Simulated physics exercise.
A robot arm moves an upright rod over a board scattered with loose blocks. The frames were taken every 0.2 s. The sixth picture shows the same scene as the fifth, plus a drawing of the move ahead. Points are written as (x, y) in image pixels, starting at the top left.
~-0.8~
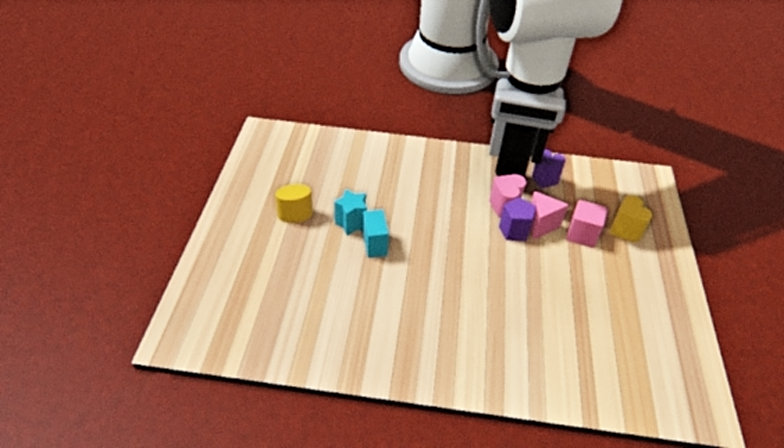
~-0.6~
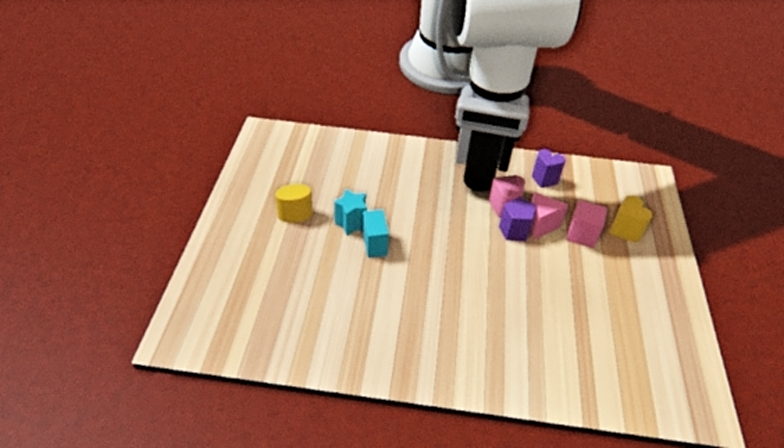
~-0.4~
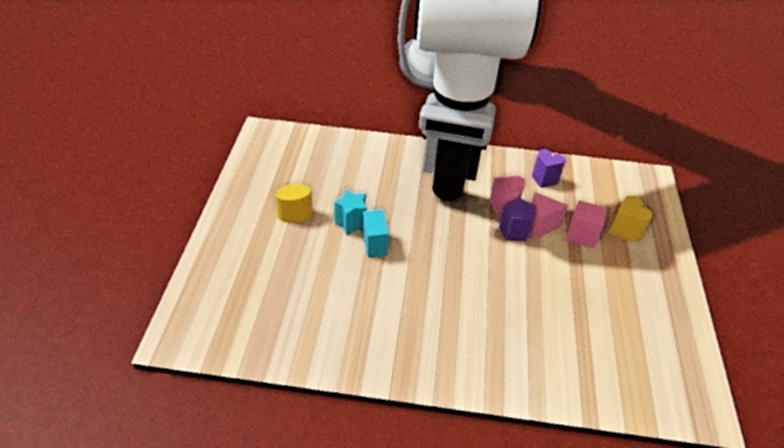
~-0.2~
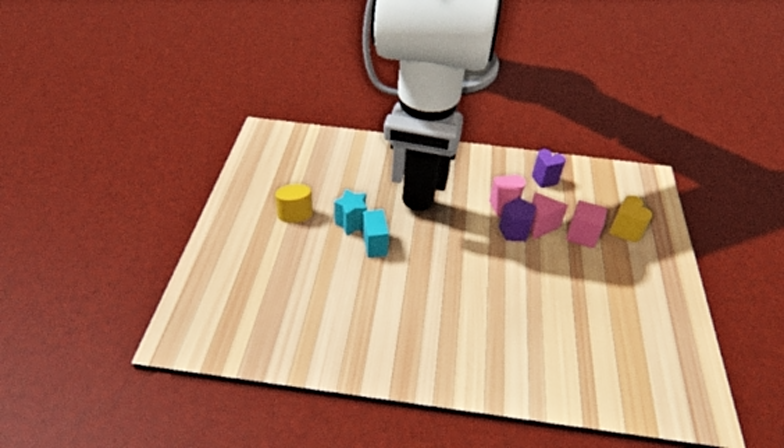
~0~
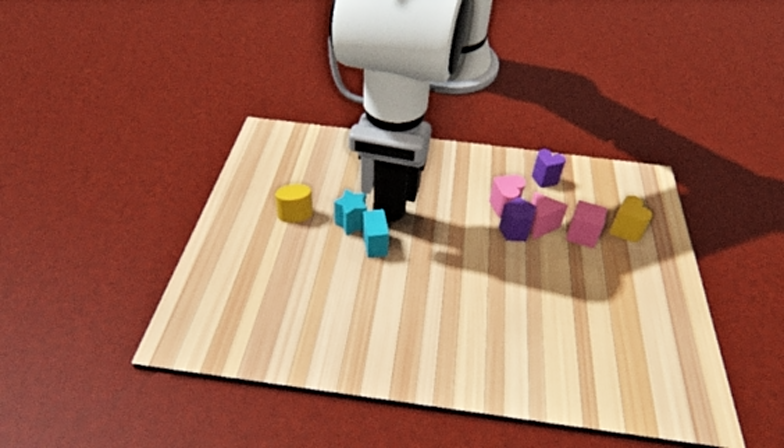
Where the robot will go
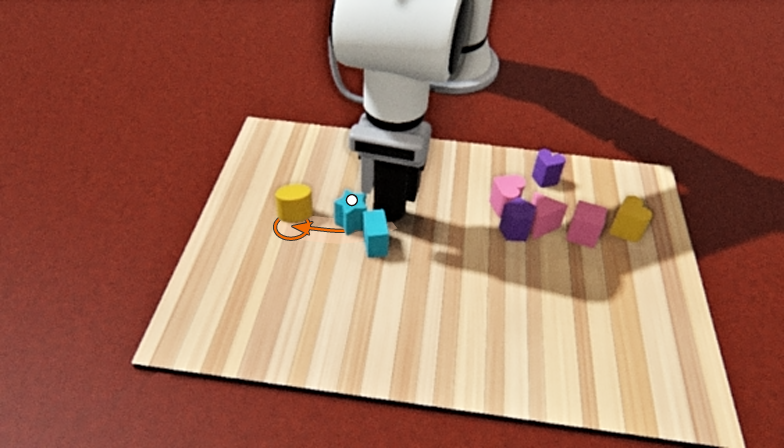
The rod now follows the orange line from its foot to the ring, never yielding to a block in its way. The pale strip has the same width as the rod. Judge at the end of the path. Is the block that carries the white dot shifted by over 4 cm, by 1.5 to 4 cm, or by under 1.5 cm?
The answer is over 4 cm.
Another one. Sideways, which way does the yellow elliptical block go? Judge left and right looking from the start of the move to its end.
Well, taking the path from its start to its end as straight ahead, the yellow elliptical block moves to the right.
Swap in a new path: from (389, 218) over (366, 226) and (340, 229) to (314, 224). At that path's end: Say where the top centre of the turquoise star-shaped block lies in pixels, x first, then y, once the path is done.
Somewhere near (283, 198).
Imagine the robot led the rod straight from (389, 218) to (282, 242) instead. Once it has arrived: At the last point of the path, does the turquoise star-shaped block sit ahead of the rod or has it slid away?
At that point it is up front.
The drawn path runs from (389, 218) by way of (359, 229) and (326, 230) to (292, 226); the dot is on the turquoise star-shaped block.
On the path given first. One third of the way, rod (359, 221); turquoise star-shaped block (329, 203); turquoise rectangular block (372, 229).
Two thirds of the way, rod (325, 222); yellow elliptical block (277, 188); turquoise star-shaped block (295, 200), turned 20° clockwise; turquoise rectangular block (372, 229).
At the end, rod (291, 219); yellow elliptical block (248, 180); turquoise star-shaped block (263, 194), turned 25° clockwise; turquoise rectangular block (372, 229).
